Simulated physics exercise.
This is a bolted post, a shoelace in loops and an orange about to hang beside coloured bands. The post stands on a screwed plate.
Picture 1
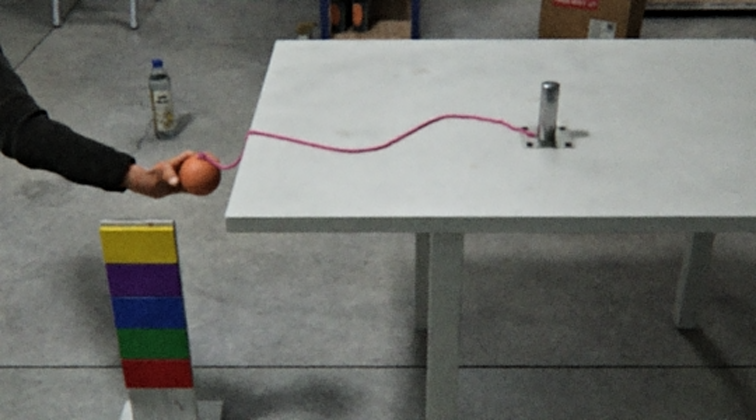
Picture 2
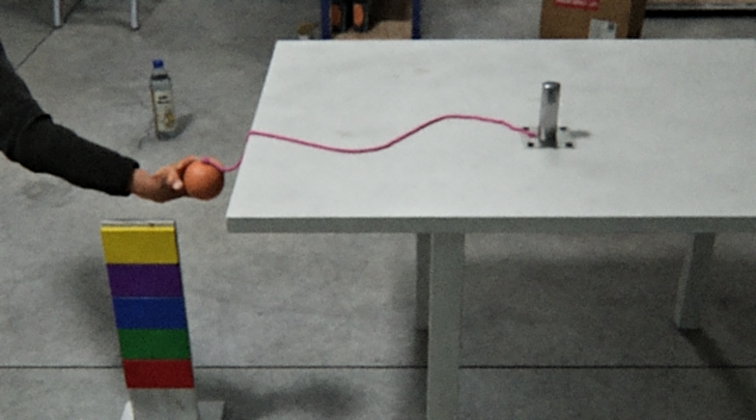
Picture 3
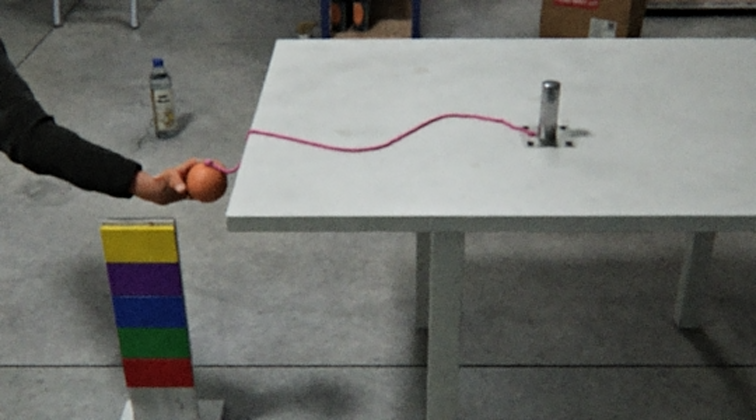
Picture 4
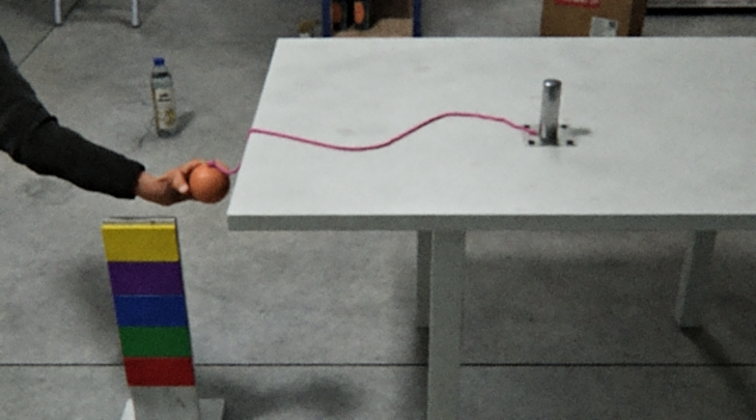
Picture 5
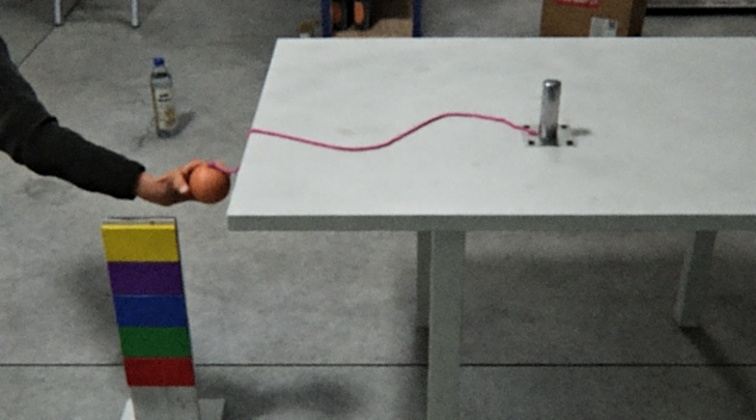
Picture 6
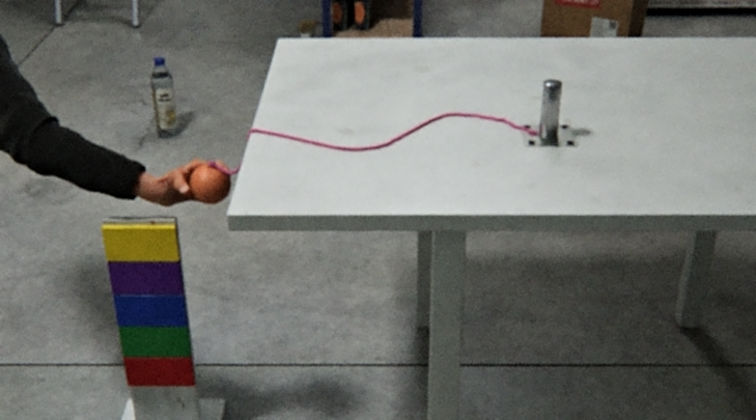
In the video, a hand holds an orange ball tied to a pink string that lies in curves across a white table to a metal post, shifting it slightly right toward the table edge, above coloured bands, then keeping still.
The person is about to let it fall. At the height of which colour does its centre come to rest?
The shoelace holds its middle at purple.
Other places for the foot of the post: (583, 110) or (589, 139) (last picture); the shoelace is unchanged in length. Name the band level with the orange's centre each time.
One after the other, yellow; yellow.
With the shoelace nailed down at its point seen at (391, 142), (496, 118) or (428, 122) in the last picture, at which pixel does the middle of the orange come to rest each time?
Try by try, around (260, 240), (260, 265) and (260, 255).
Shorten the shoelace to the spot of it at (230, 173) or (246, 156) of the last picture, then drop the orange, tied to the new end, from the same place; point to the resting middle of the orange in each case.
About (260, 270) and (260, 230).
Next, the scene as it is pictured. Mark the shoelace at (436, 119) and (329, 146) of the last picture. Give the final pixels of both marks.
The first at (408, 131), the second at (269, 127).
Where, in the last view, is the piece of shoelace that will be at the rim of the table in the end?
It lies at about (310, 142).
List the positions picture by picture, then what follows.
Orange (201, 176); yellow (138, 247); purple (143, 281); blue (148, 313); green (153, 345); red (157, 375), in the first picture.
Orange (204, 180); shoelace through (505, 124) (439, 119) (391, 143) (321, 147) (254, 135), in the second picture.
Orange (207, 183), in the third picture.
Orange (210, 183); shoelace through (506, 122) (440, 117) (392, 140) (322, 145) (254, 132), in the fourth picture.
Orange (210, 184), in the fifth picture.
Orange (211, 184); shoelace through (507, 122) (440, 117) (392, 141) (322, 145) (255, 132), in the sixth picture.
Early on, orange near (222, 272); level with purple.
Midway, orange near (289, 274); level with purple.
Near the end, orange near (247, 274); level with purple.
Finally, orange near (259, 276); level with purple. At purple.
